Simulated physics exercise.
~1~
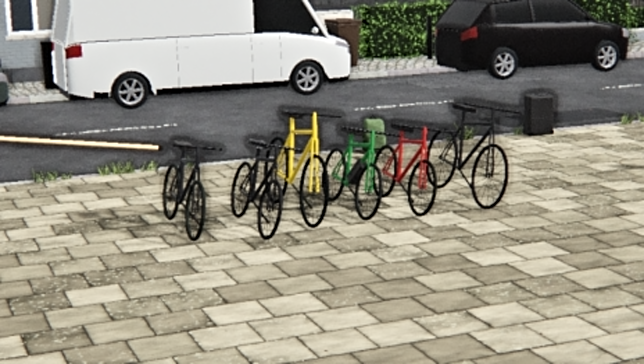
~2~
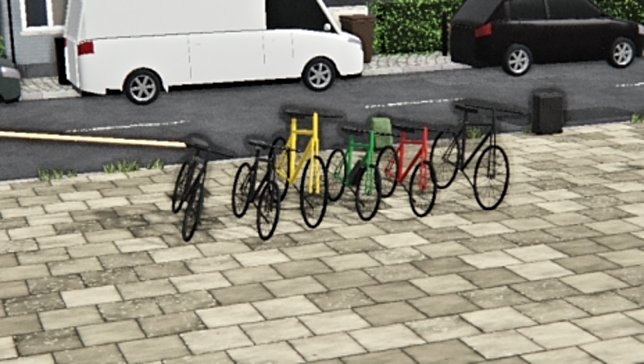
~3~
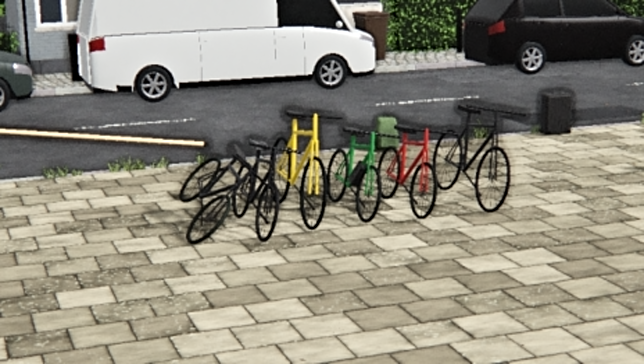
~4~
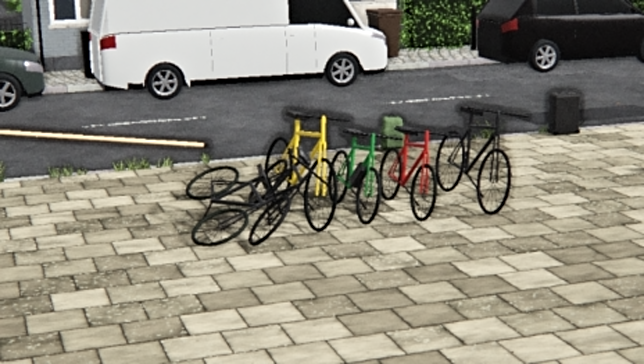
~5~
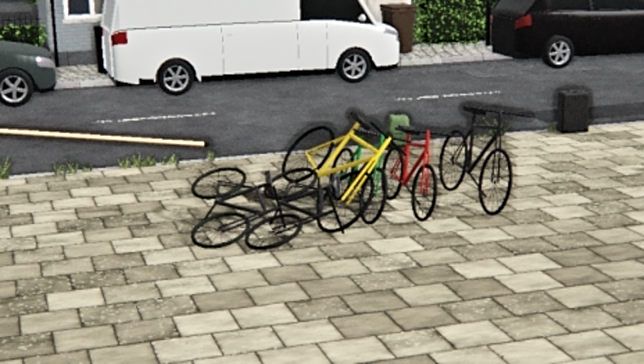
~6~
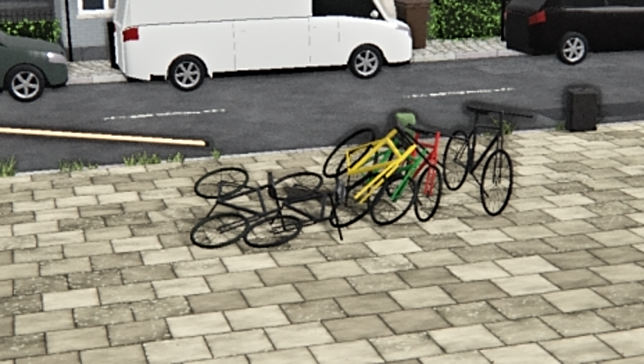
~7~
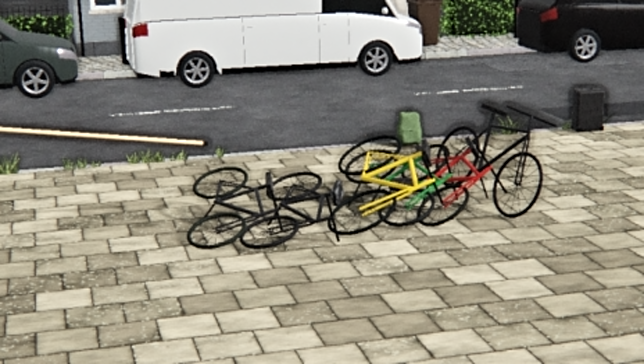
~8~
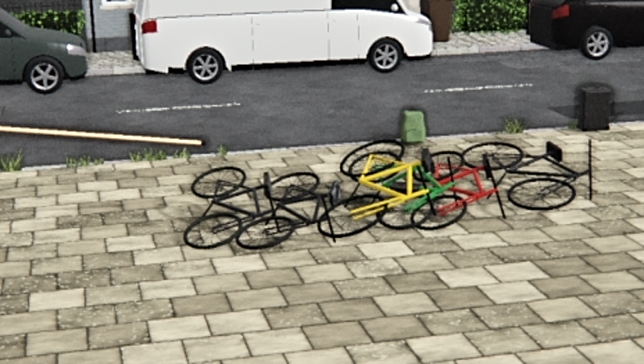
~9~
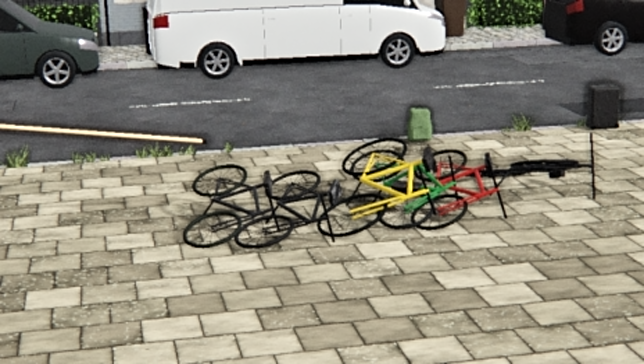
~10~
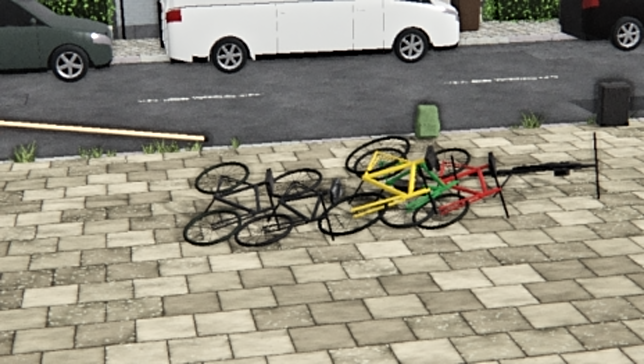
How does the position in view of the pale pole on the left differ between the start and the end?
At the start the pole sits lower and farther left, with its tip short of the leftmost black bicycle. By the end it appears a little higher and farther right, with its tip reaching above the fallen black bicycles.
